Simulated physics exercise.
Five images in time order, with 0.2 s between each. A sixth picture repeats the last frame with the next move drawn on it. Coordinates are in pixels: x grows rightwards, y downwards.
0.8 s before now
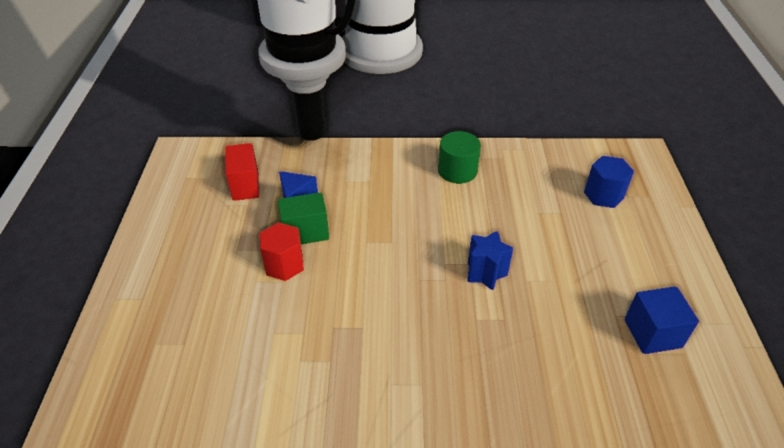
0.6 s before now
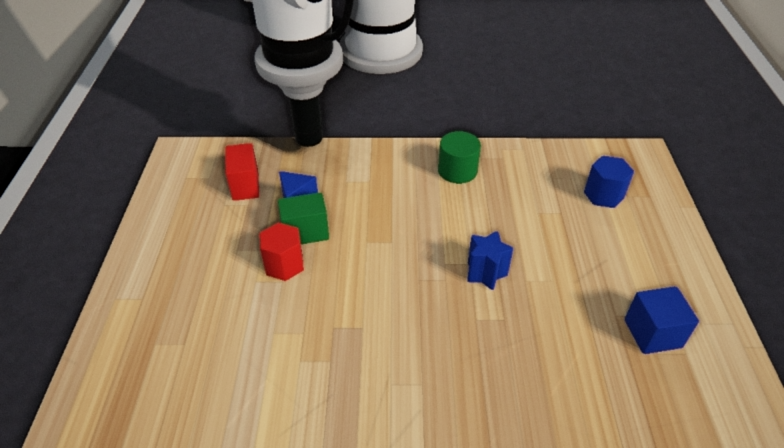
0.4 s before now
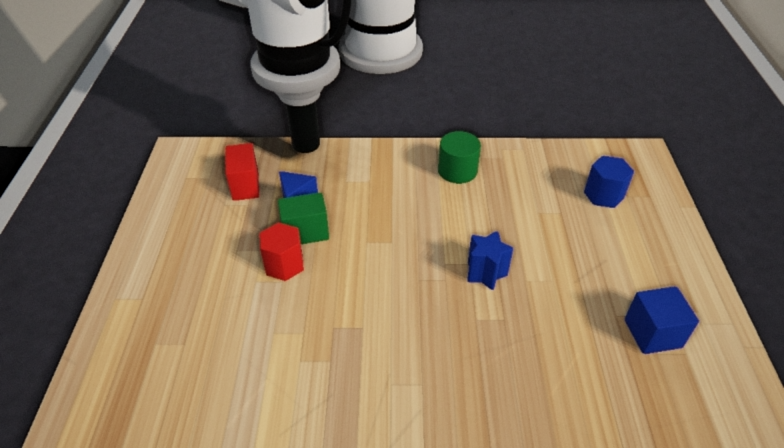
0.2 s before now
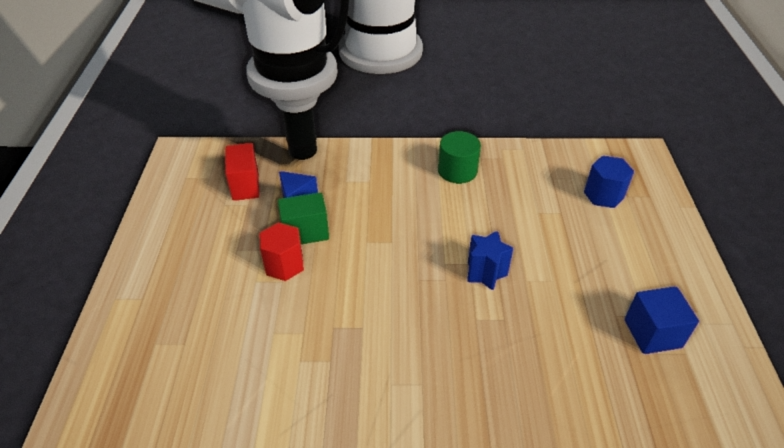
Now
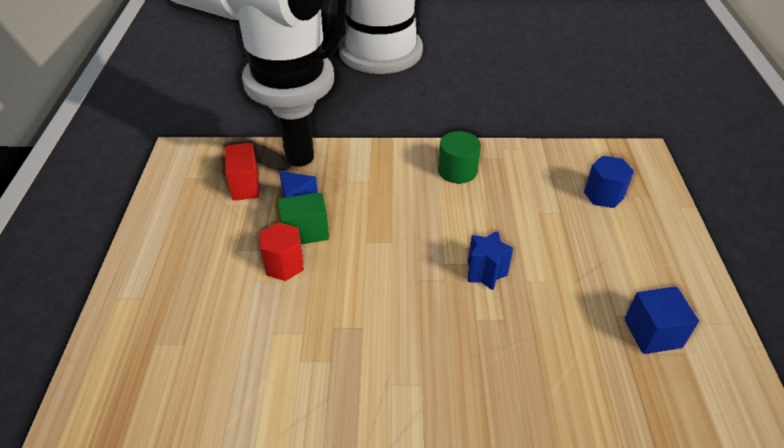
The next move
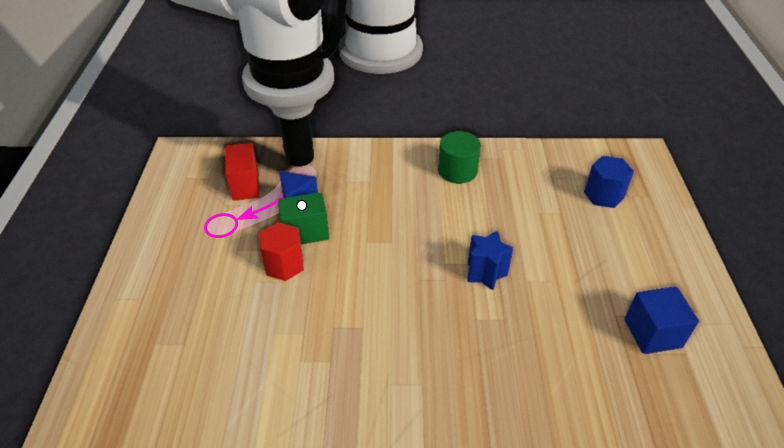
On a wooden tabletop scattered with red, green and blue blocks, a robot arm slowly moved its black peg a short way toward the small blue triangular block, while all the blocks stayed still.
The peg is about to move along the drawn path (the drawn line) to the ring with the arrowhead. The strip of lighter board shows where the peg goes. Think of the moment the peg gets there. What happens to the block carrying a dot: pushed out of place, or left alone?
Once the path ends, it is somewhere new.
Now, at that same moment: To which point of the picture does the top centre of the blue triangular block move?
Final place: (276, 194).
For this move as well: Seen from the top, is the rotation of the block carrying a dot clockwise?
I believe not.
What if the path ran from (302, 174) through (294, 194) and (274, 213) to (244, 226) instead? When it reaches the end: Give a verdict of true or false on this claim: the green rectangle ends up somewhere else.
This is true.
Path on the board, from (302, 174) by way of (285, 195) and (256, 212) to (221, 225); the dot is on the green rectangle.
What follows on the original path. One third of the way, peg (282, 180); blue triangular block (290, 186), turned 15° anticlockwise; green rectangle (304, 209).
Two thirds of the way, peg (252, 197); red hexagon (279, 241); blue triangular block (276, 193), turned 55° anticlockwise; green rectangle (306, 212), turned 25° anticlockwise.
At the end, peg (217, 210); red rectangle in place; red hexagon (279, 241); blue triangular block (276, 194), turned 55° anticlockwise; green rectangle (306, 212), turned 25° anticlockwise.
